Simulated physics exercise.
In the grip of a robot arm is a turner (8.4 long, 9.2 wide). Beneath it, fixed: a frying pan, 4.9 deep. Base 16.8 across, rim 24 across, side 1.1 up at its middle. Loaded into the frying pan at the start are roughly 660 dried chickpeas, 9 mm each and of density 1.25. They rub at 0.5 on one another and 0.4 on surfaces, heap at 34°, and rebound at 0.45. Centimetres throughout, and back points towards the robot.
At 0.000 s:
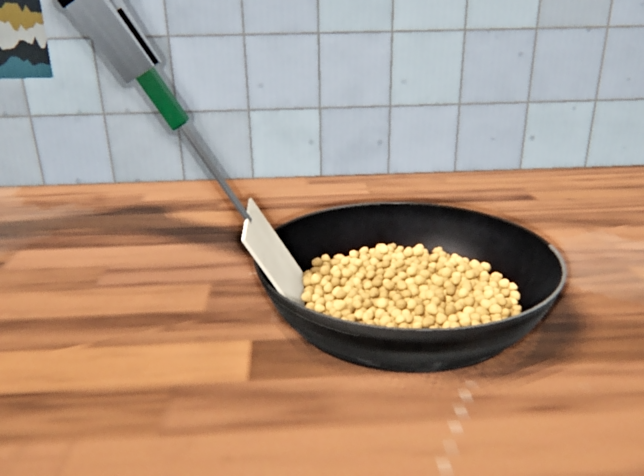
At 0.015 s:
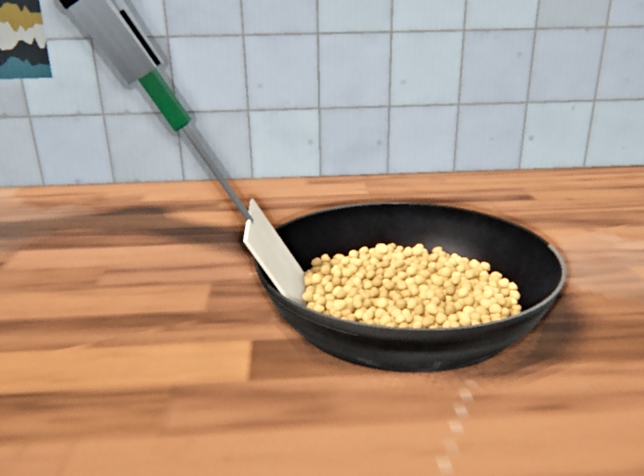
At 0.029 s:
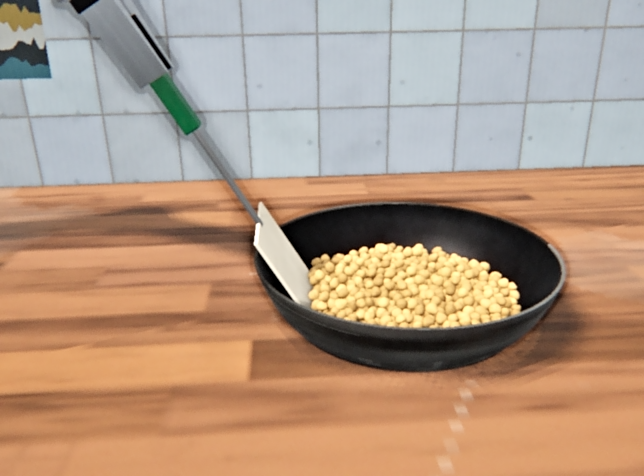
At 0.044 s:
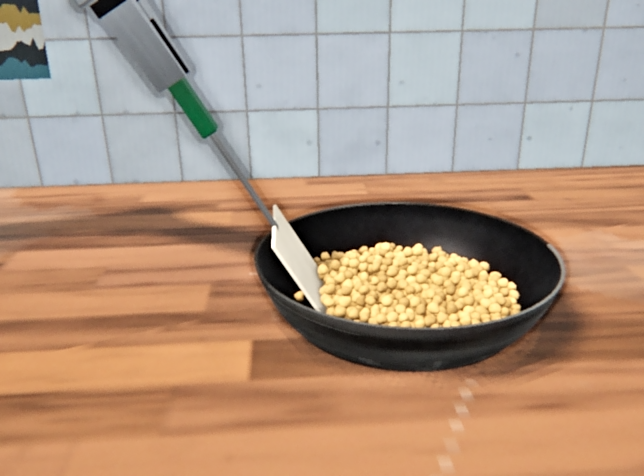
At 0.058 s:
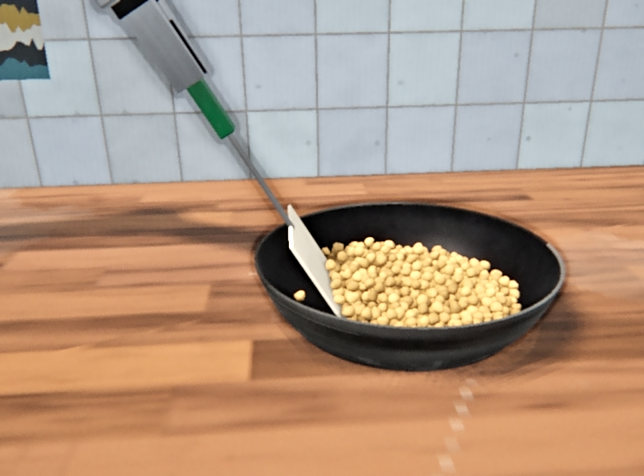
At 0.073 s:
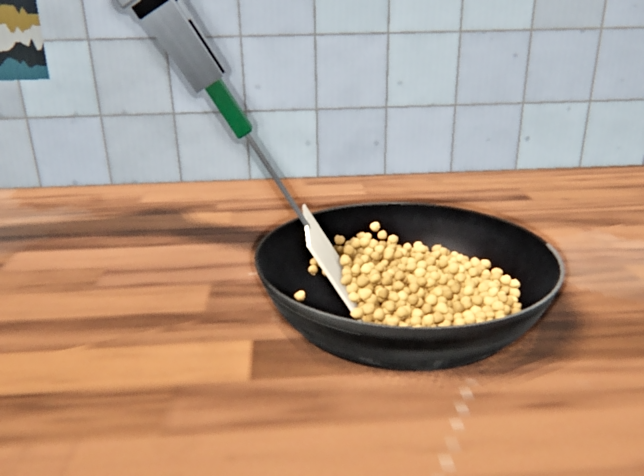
A robot arm pushed a flat turner rightward through a pile of dried chickpeas in a black frying pan, bunching them up slightly while a few slipped behind the blade on the left.
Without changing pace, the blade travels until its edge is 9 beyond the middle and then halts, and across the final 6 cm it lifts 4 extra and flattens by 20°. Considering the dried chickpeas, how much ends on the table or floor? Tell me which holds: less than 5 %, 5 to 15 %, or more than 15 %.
More than 15 % holds.
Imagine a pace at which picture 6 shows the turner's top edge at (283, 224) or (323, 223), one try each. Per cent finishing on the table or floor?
Estimates: About 15 %, about 25 %.
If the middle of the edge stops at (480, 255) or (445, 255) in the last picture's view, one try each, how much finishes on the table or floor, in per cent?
First try roughly 5 percent, second roughly 0 percent.
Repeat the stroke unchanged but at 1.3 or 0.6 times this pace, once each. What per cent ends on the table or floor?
Estimates in order: 25 per cent, 10 per cent.
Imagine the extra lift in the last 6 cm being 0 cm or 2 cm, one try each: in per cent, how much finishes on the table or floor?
20 and 25 %.
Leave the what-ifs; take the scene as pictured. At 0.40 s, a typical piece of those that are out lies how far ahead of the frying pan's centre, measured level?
It sits close to 22 cm ahead of the middle.
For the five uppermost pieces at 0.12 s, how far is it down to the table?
6 cm.
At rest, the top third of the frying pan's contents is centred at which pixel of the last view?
I'd put it close to (487, 275).
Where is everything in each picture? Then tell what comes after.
Turner top edge at (247, 217), sloping 60°; upper third of the load around (401, 286), from x 300 to 515, top at y 250; 665 in the frying pan, in the first frame.
Turner top edge at (249, 218), sloping 60°; upper third of the load around (400, 286), from x 300 to 515, top at y 250, in the second frame.
Turner top edge at (258, 221), sloping 60°; upper third of the load around (394, 285), from x 300 to 515, top at y 250, in the third frame.
Turner top edge at (274, 224), sloping 60°; upper third of the load around (388, 283), from x 300 to 515, top at y 245, in the fourth frame.
Turner top edge at (290, 224), sloping 60°; upper third of the load around (392, 280), from x 300 to 515, top at y 245, in the fifth frame.
Turner top edge at (306, 224), sloping 60°; upper third of the load around (395, 278), from x 300 to 515, top at y 225; 665 in the frying pan, in the sixth frame.
After 0.12 s, sloping 60°, highest piece 7 above the table; 665 in the frying pan.
After 0.17 s, sloping 53°, highest piece 7 above the table; 664 in the frying pan, 1 on the blade or in flight.
After 0.40 s, sloping 40°, highest piece 10 above the table; 527 in the frying pan, 56 on the table or floor, 82 on the blade or in flight.
After 1.45 s, sloping 40°, highest piece 4 above the table; 527 in the frying pan, 138 on the table or floor.
At rest, 527 in the frying pan, 138 on the table or floor. That is 21 % on the table or floor.
